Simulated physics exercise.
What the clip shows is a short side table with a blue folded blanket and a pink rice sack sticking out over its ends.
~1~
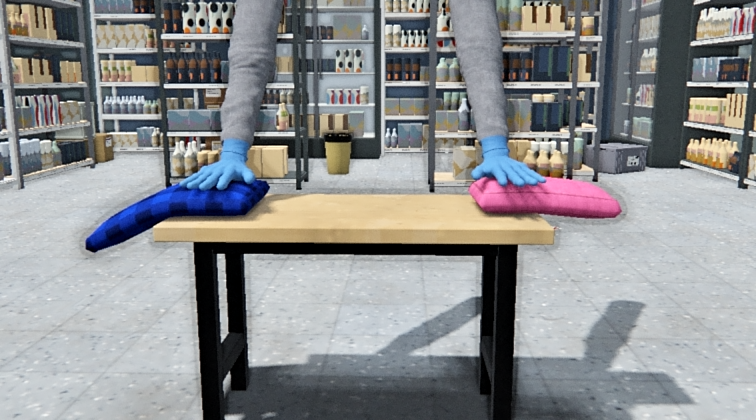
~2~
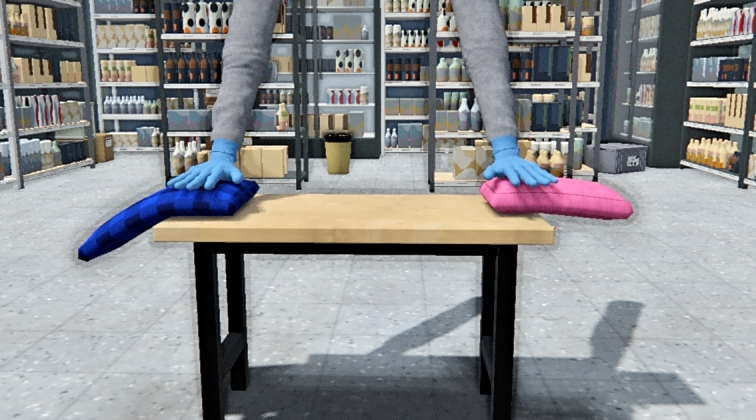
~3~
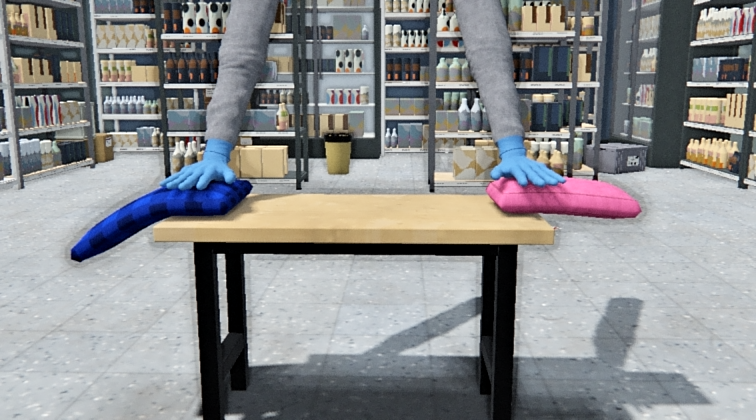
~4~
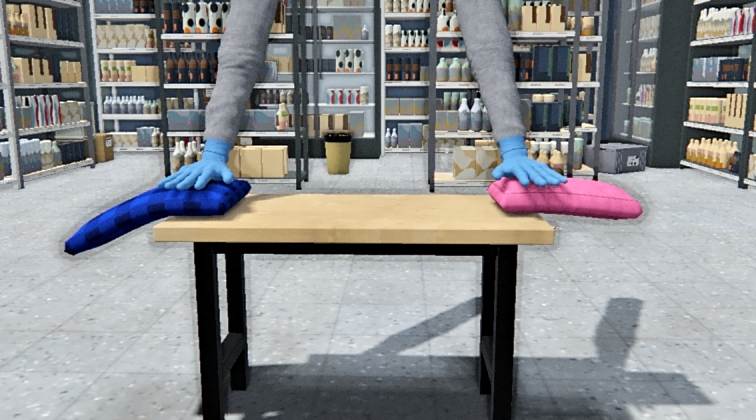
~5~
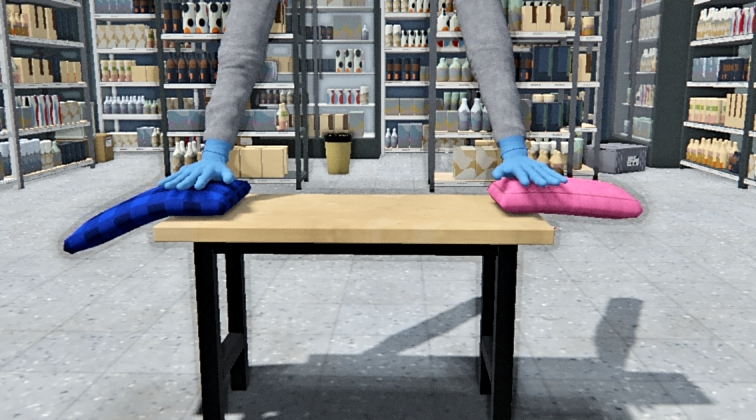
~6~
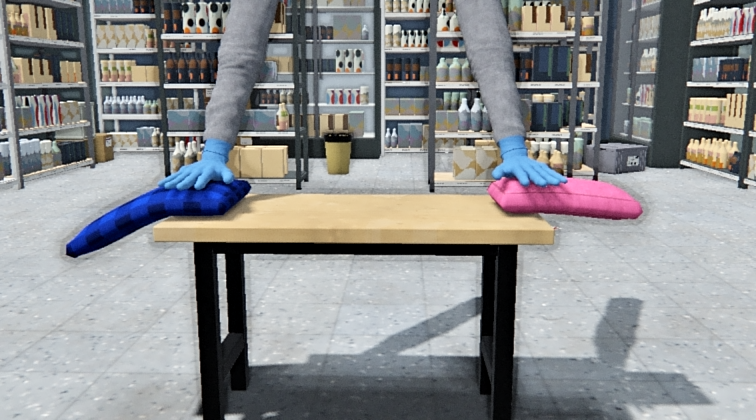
Two gloved hands push a blue folded blanket and a pink sack slightly outward, then stay still.
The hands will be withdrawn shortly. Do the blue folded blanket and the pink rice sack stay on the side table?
The blue folded blanket comes off; the pink rice sack comes off.
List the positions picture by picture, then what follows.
In the first frame, folded blanket tip (103, 239); rice sack tip (610, 207).
In the second frame, folded blanket tip (96, 248); rice sack tip (621, 208).
In the third frame, folded blanket tip (89, 248); rice sack tip (629, 207).
In the fourth frame, folded blanket tip (83, 242); rice sack tip (630, 208).
In the fifth frame, folded blanket tip (82, 240); rice sack tip (630, 207).
In the sixth frame, folded blanket tip (85, 244), well over half past the edge; rice sack tip (630, 208), well over half past the edge.
Then, 0.30 s past the final frame, folded blanket falling near (159, 251); rice sack falling near (564, 249).
Then, 0.58 s past the final frame, folded blanket on the floor near (123, 389); rice sack on the floor near (583, 393).
When it is over, folded blanket on the floor near (112, 400); rice sack on the floor near (593, 401). The blue folded blanket tips over and falls and the pink rice sack goes down.
